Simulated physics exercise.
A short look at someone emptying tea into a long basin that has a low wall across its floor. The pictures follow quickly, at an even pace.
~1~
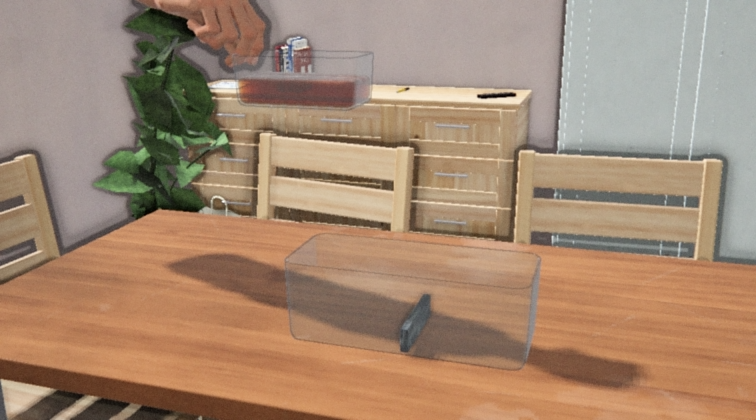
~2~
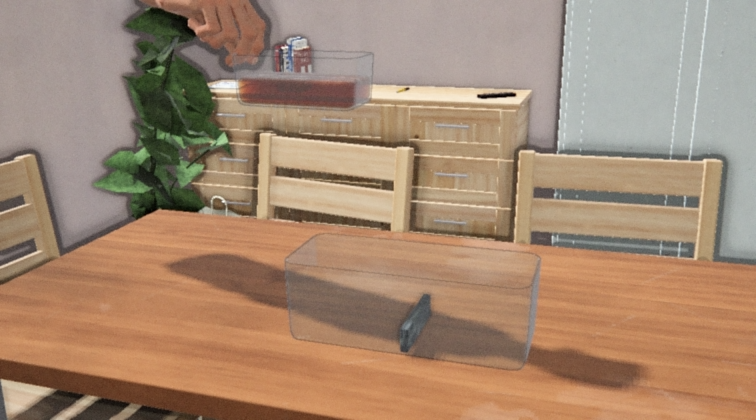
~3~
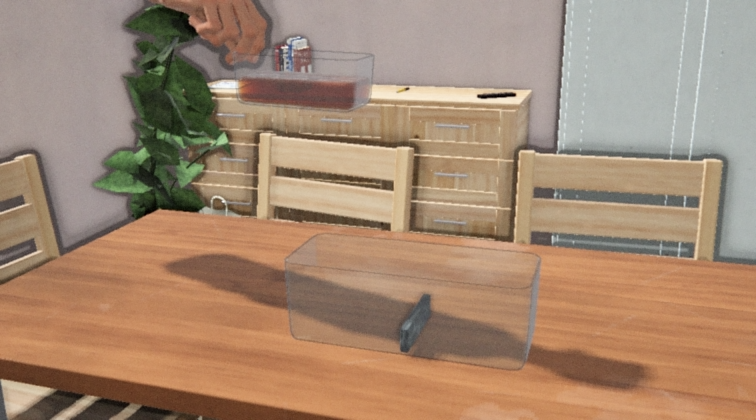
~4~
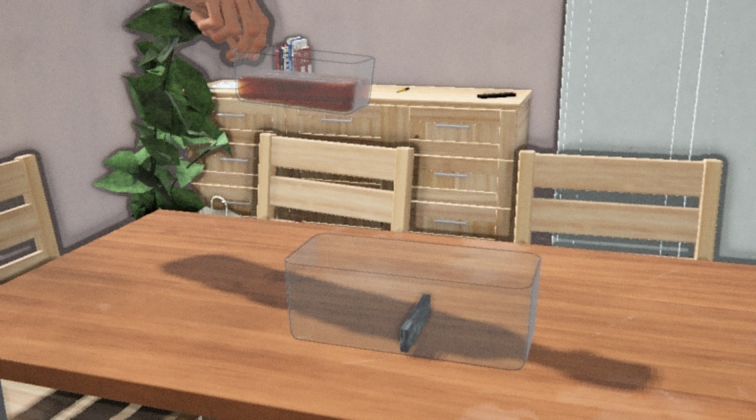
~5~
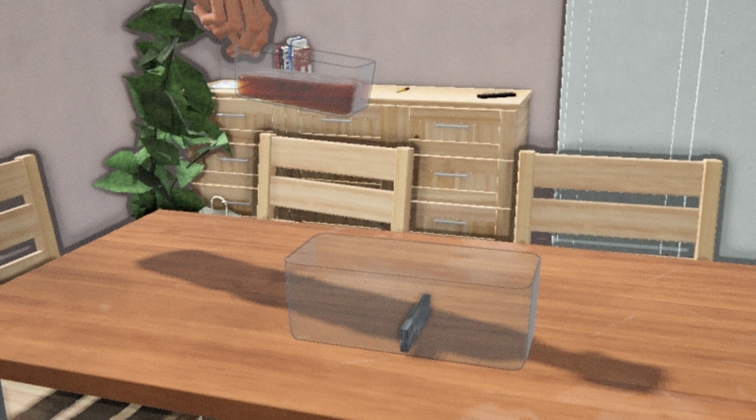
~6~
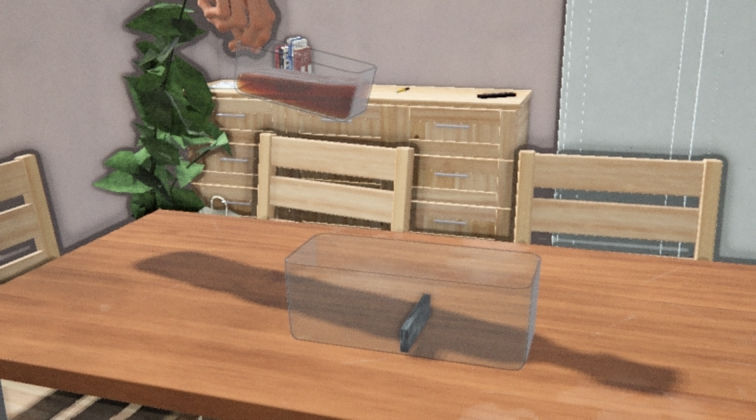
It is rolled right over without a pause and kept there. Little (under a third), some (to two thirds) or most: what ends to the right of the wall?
It comes to between a third and two thirds.
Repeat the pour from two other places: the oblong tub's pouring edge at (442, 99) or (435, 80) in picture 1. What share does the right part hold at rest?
About 80 and 75 per cent.
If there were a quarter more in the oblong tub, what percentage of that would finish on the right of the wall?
Roughly 55 in a hundred.
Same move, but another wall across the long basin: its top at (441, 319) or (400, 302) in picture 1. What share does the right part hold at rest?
In turn 10 and 55 in a hundred.
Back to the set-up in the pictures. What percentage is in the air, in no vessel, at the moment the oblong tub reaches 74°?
Near 60 %.
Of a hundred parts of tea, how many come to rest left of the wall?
Close to 50 per cent.
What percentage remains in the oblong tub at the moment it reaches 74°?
It comes to 35 per cent or so.
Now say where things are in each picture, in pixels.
In the first frame, tilt 0°; pouring edge (365, 57); surface from (251, 75) to (364, 79); the long basin's rim runs from (301, 248) to (536, 272); the wall's top is at (416, 312).
In the second frame, tilt 1°; pouring edge (365, 57); surface from (251, 75) to (364, 79).
In the third frame, tilt 2°; pouring edge (365, 59); surface from (252, 74) to (364, 80).
In the fourth frame, tilt 5°; pouring edge (366, 62); surface from (251, 74) to (364, 81).
In the fifth frame, tilt 8°; pouring edge (367, 66); surface from (251, 73) to (364, 83).
In the sixth frame, tilt 12°; pouring edge (368, 71); surface from (251, 72) to (365, 83).
A moment on, the oblong tub is tipped part way and 33 per cent is still to pour, 4 is left of the wall and 5 right of it.
Next, the oblong tub is tipped right over and 4 per cent is still to pour, 35 is left of the wall and 41 right of it.
Then the oblong tub is tipped right over and 0 per cent is still to pour, 49 is left of the wall and 44 right of it.
Later the oblong tub is tipped right over and 0 per cent is still to pour, 49 is left of the wall and 44 right of it.
In the end 49 per cent lies left of the wall, 44 right of it and 7 outside.
